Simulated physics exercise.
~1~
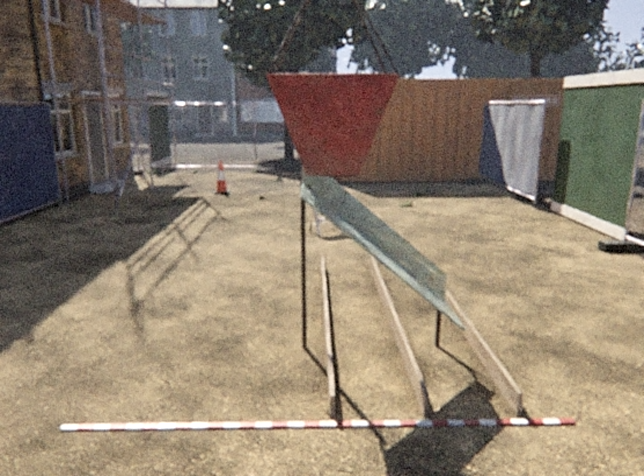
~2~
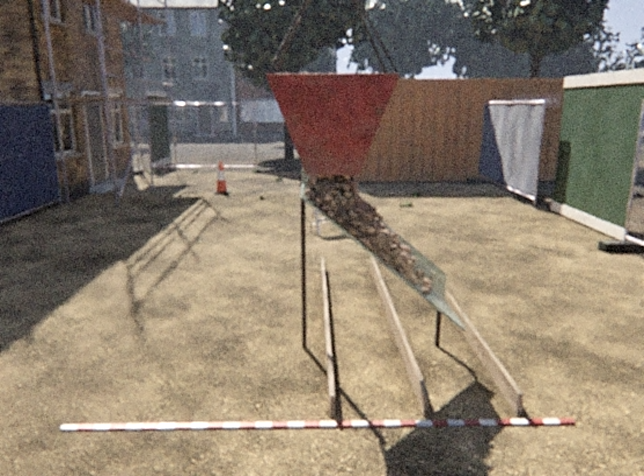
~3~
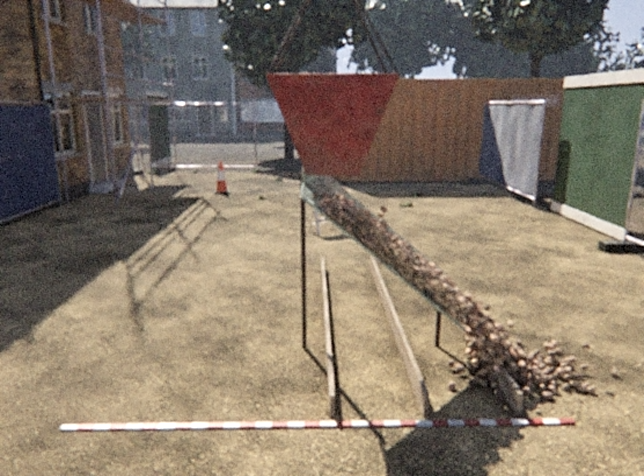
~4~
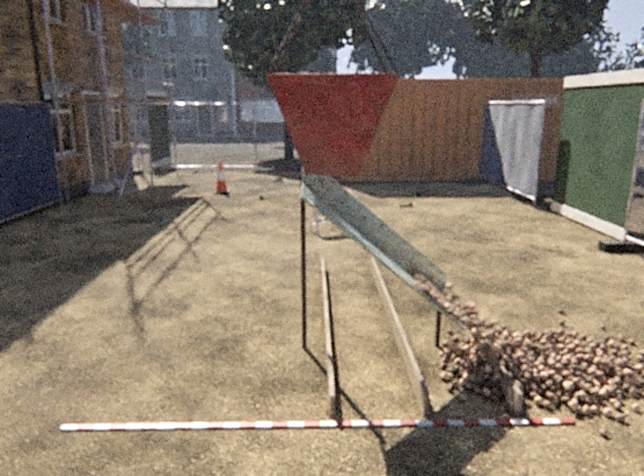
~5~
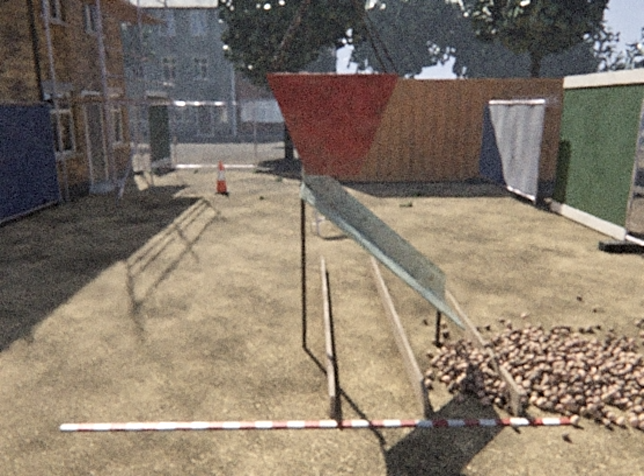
Round brownish stones poured from the bottom of a red hopper, slid down a sloping steel chute to the right and tumbled onto the sandy ground, spreading into a heap mostly beyond the rightmost board, with some left in the right bay.
